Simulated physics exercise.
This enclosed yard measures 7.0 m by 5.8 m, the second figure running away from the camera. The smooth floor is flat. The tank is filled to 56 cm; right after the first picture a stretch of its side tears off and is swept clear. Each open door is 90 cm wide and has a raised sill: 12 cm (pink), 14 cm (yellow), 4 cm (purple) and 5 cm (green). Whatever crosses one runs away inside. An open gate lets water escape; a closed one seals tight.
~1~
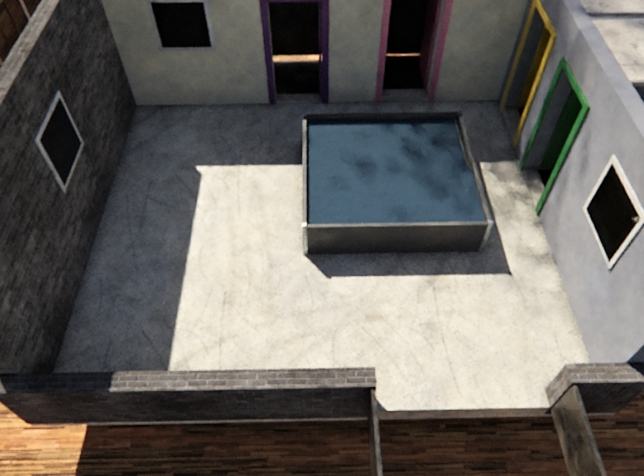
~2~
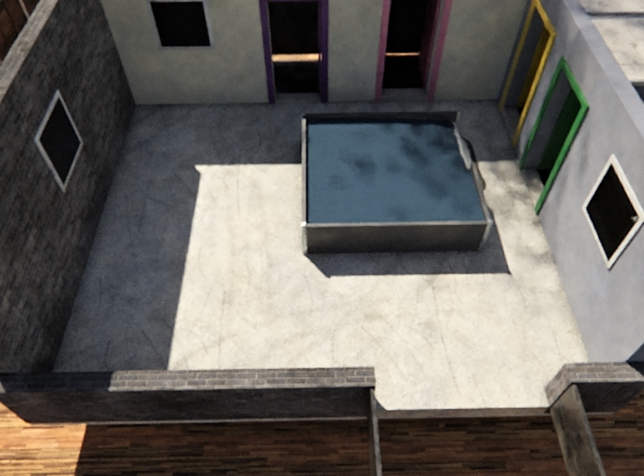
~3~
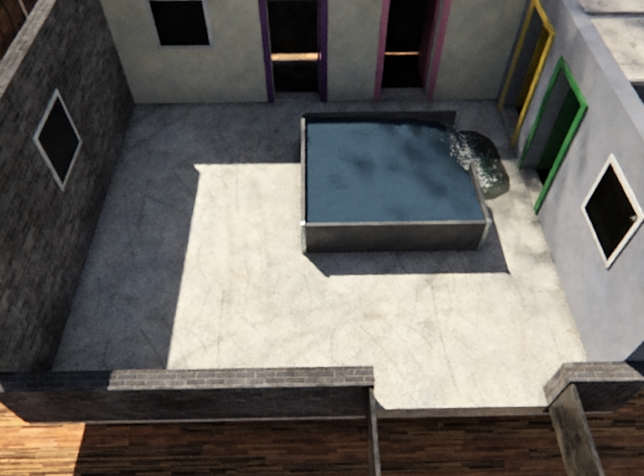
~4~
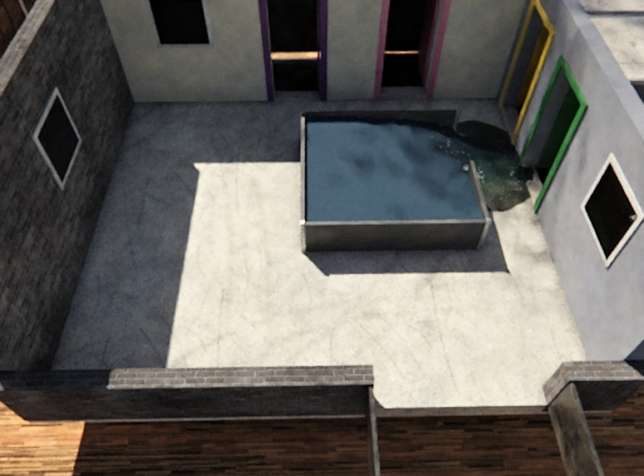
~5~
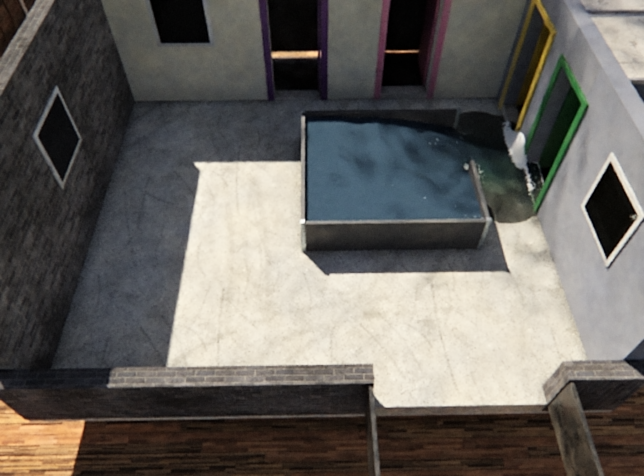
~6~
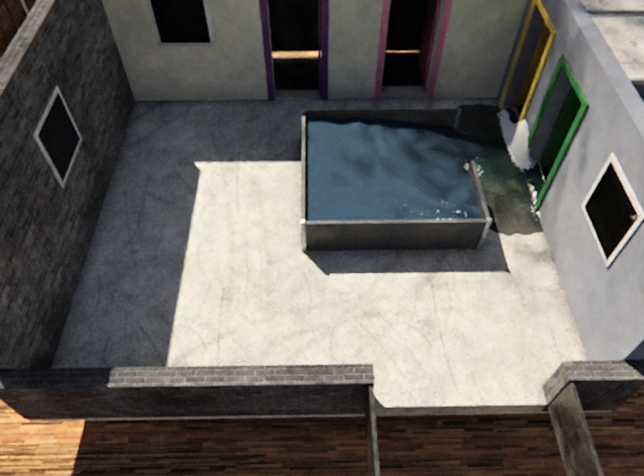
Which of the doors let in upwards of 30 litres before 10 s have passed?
Within that time: At the pink door it stays under the limit; at the yellow door it goes over the limit; at the purple door it stays under the limit; at the green door it passes the limit.
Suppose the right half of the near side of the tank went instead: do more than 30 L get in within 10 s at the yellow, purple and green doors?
Then: Yellow not over, purple below, green not over.
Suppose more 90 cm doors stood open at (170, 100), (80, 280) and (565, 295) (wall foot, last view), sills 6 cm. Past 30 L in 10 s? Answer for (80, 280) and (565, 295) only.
In turn: Below, not over.
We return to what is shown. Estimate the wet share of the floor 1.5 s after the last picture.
About 20 per cent.
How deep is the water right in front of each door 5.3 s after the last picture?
Depths in cm: Pink 8, yellow 21, purple 4, green 15.
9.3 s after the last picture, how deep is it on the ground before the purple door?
Roughly 5.0 cm deep.
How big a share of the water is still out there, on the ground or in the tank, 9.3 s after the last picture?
Some 66 per cent remains.
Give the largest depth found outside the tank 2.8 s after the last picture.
About 34 cm.
Then, 0.7 s after the last picture water covers 10 % of the floor and is deepest (48 cm) near (490, 100); pink door not reached, yellow door 30 cm at the sill, 26 L in, purple door not reached, green door 23 cm at the sill, 100 L in.
Then, 1.5 s after the last picture water covers 20 % of the floor and is deepest (45 cm) near (490, 100); pink door 6 cm at the sill, 0 L in, yellow door 31 cm at the sill, 101 L in, purple door not reached, green door 24 cm at the sill, 213 L in.
Then, 2.8 s after the last picture water covers 40 % of the floor and is deepest (34 cm) near (490, 100); pink door 9 cm at the sill, 0 L in, yellow door 27 cm at the sill, 201 L in, purple door 3 cm at the sill, 0 L in, green door 19 cm at the sill, 382 L in.
Then, 5.3 s after the last picture water covers 55 % of the floor and is deepest (24 cm) near (490, 100); pink door 8 cm at the sill, 0 L in, yellow door 21 cm at the sill, 282 L in, purple door 4 cm at the sill, 0 L in, green door 15 cm at the sill, 553 L in.
Then, 9.3 s after the last picture water covers 85 % of the floor and is deepest (14 cm) near (492, 106); pink door 6 cm at the sill, 0 L in, yellow door 13 cm at the sill, 305 L in, purple door 5 cm at the sill, 11 L in, green door 10 cm at the sill, 673 L in.
